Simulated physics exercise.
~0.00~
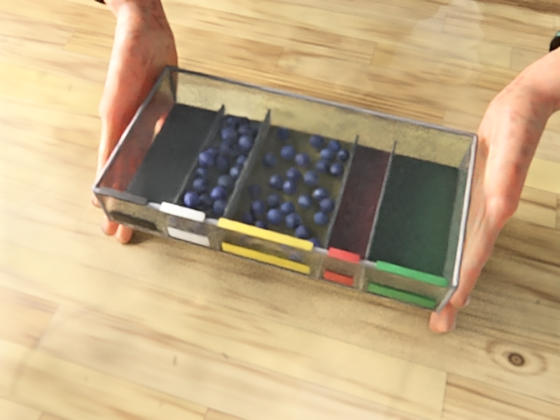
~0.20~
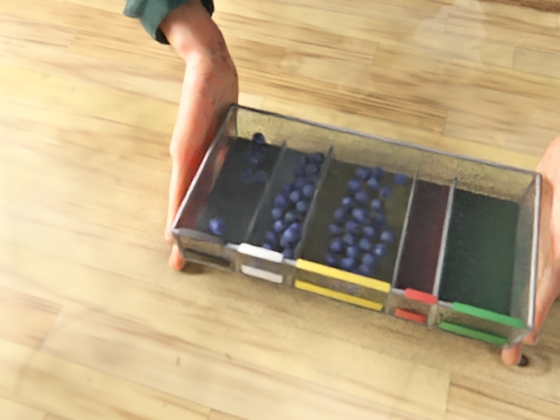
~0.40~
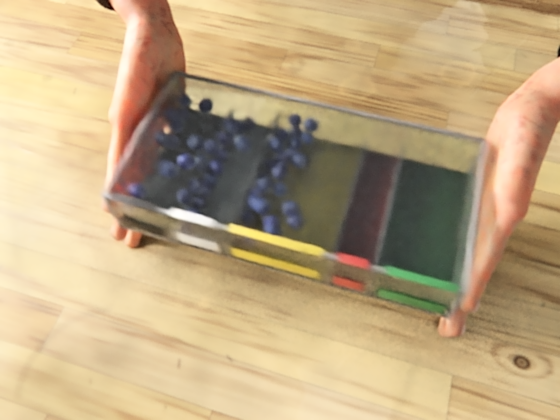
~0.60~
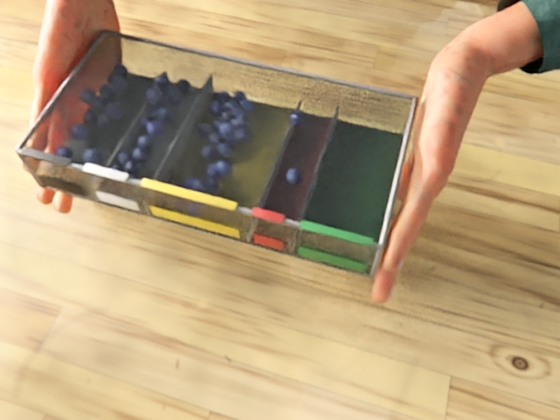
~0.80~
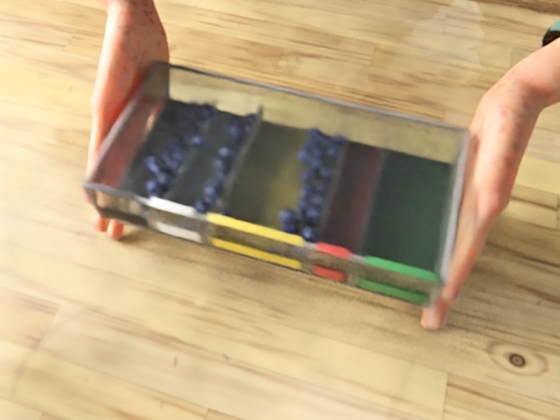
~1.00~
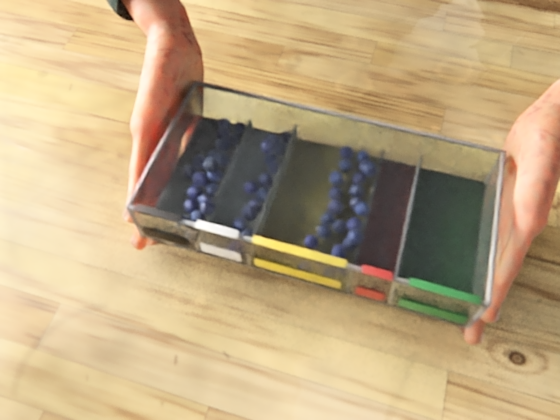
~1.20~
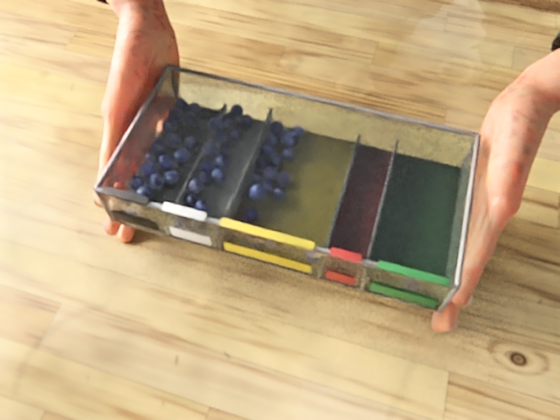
A clear-sided box of dark blue berries, held at both ends by two hands, moves above a pale wooden table seen from above. Its five compartments run black, white, yellow, red and green from left to right, with the berries first in the white and yellow ones. The hands shift the box right, then back left, and berries spill into the black compartment. It swings farther left, and a few berries show around the red compartment. It goes right again in smaller moves, then eases back left, ending with berries in the black, white and yellow compartments, while red and green are empty.
